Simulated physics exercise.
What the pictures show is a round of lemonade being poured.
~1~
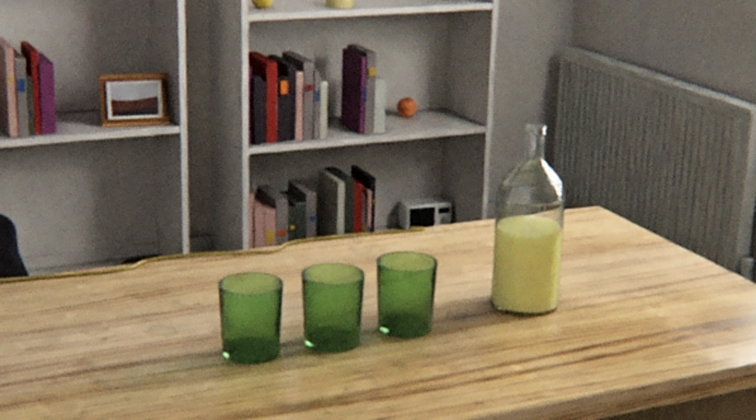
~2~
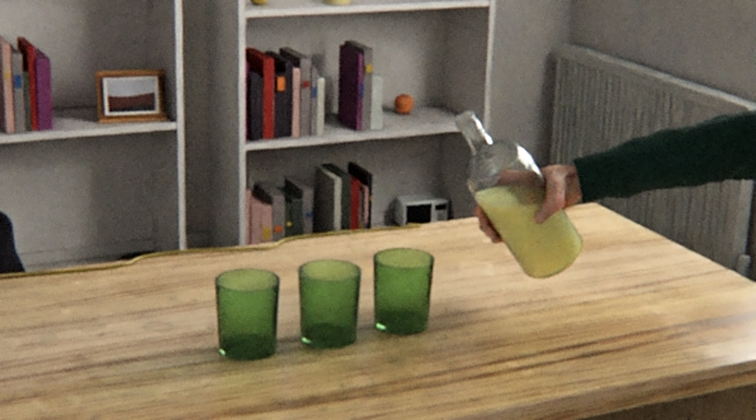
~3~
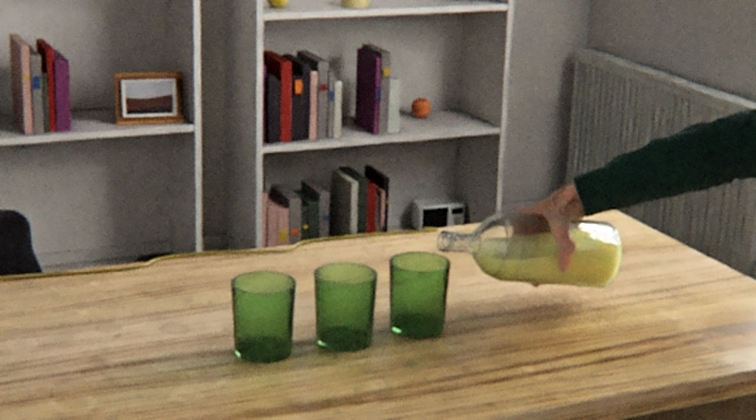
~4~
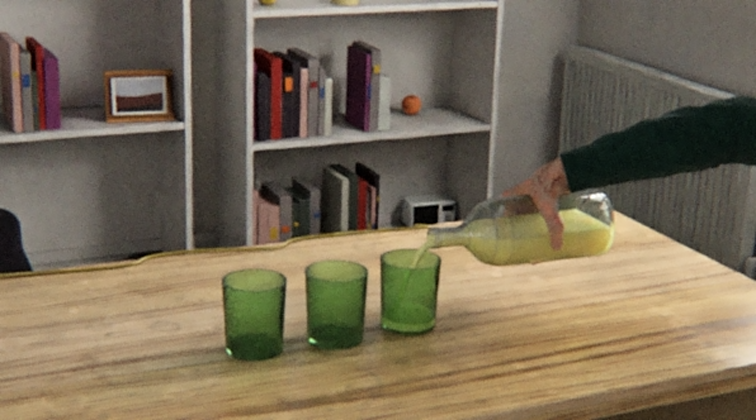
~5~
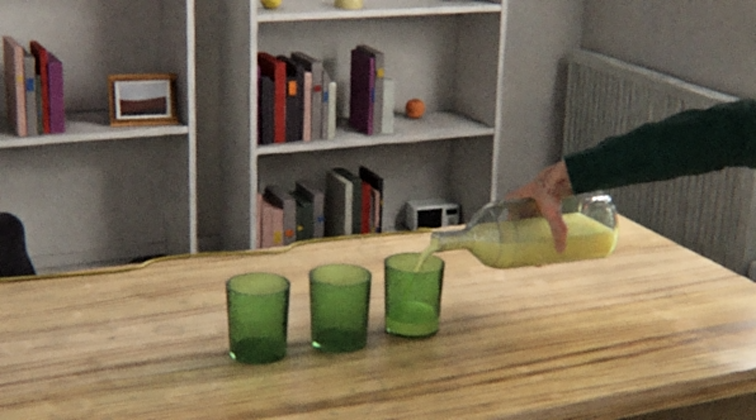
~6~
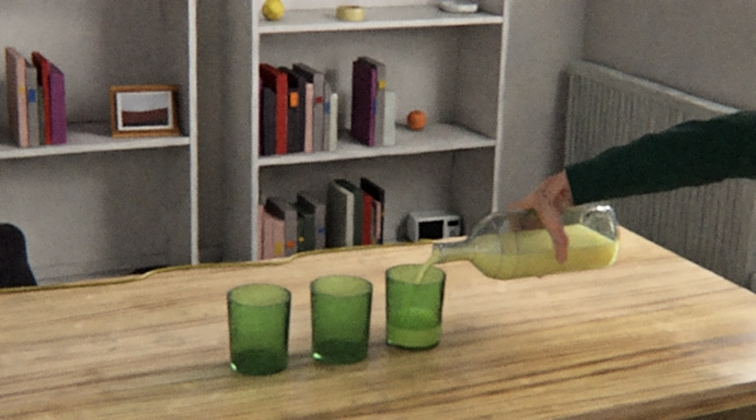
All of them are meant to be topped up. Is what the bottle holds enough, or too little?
It is too little.
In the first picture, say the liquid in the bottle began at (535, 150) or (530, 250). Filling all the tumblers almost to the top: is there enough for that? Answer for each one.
First try it lasts, second try it runs dry.
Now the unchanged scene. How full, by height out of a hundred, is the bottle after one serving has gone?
About 25 %.
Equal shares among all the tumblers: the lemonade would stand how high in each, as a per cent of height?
Estimate: 70 per cent of height.
A moment on, the first is about half full.
Further on, the first is done and the bottle has about half of its load.
When it is over, the bottle is empty with two filled and the next at about a quarter of a serving.
